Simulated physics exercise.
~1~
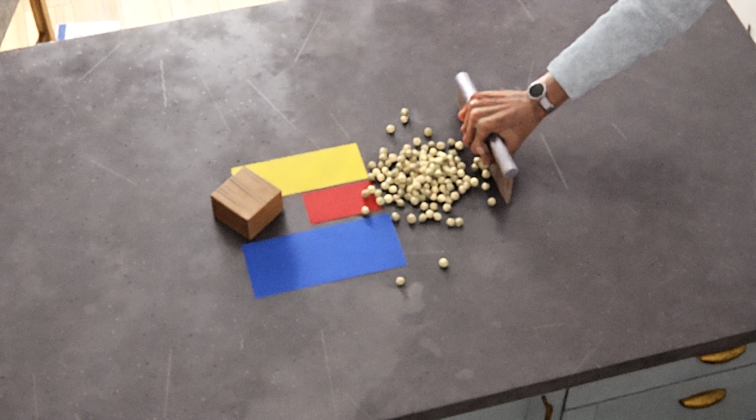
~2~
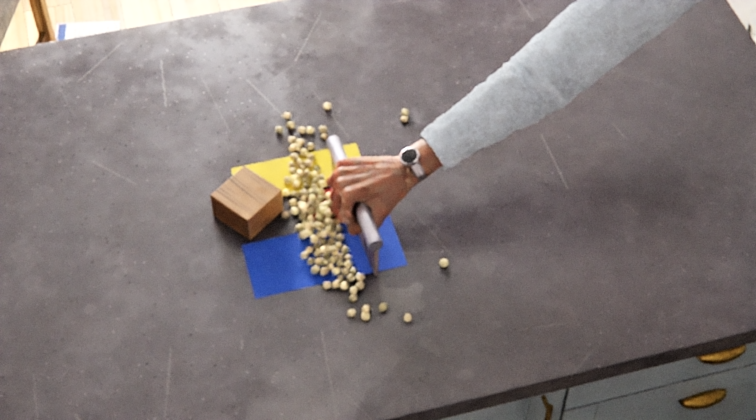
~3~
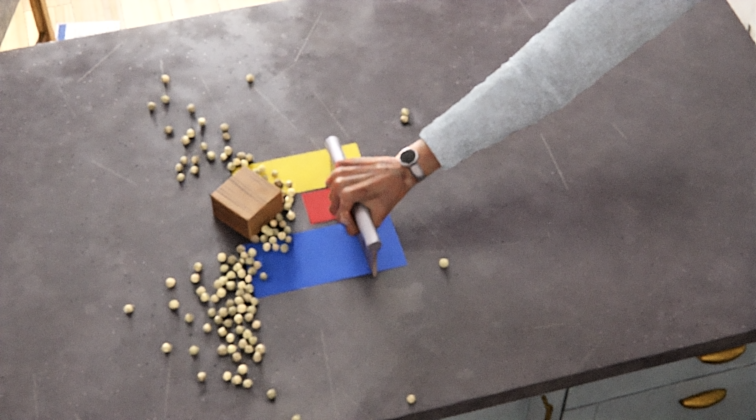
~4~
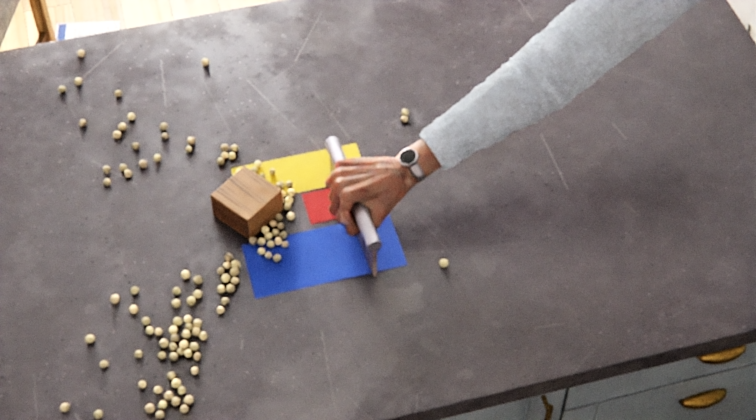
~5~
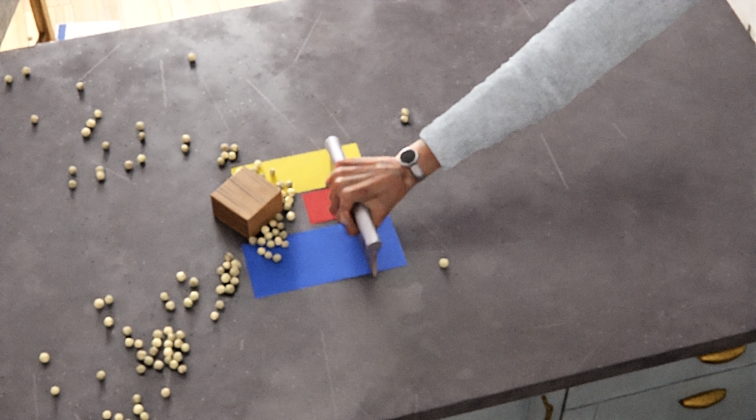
A hand sweeps round nuts left with a scraper, and they scatter past a wooden block.
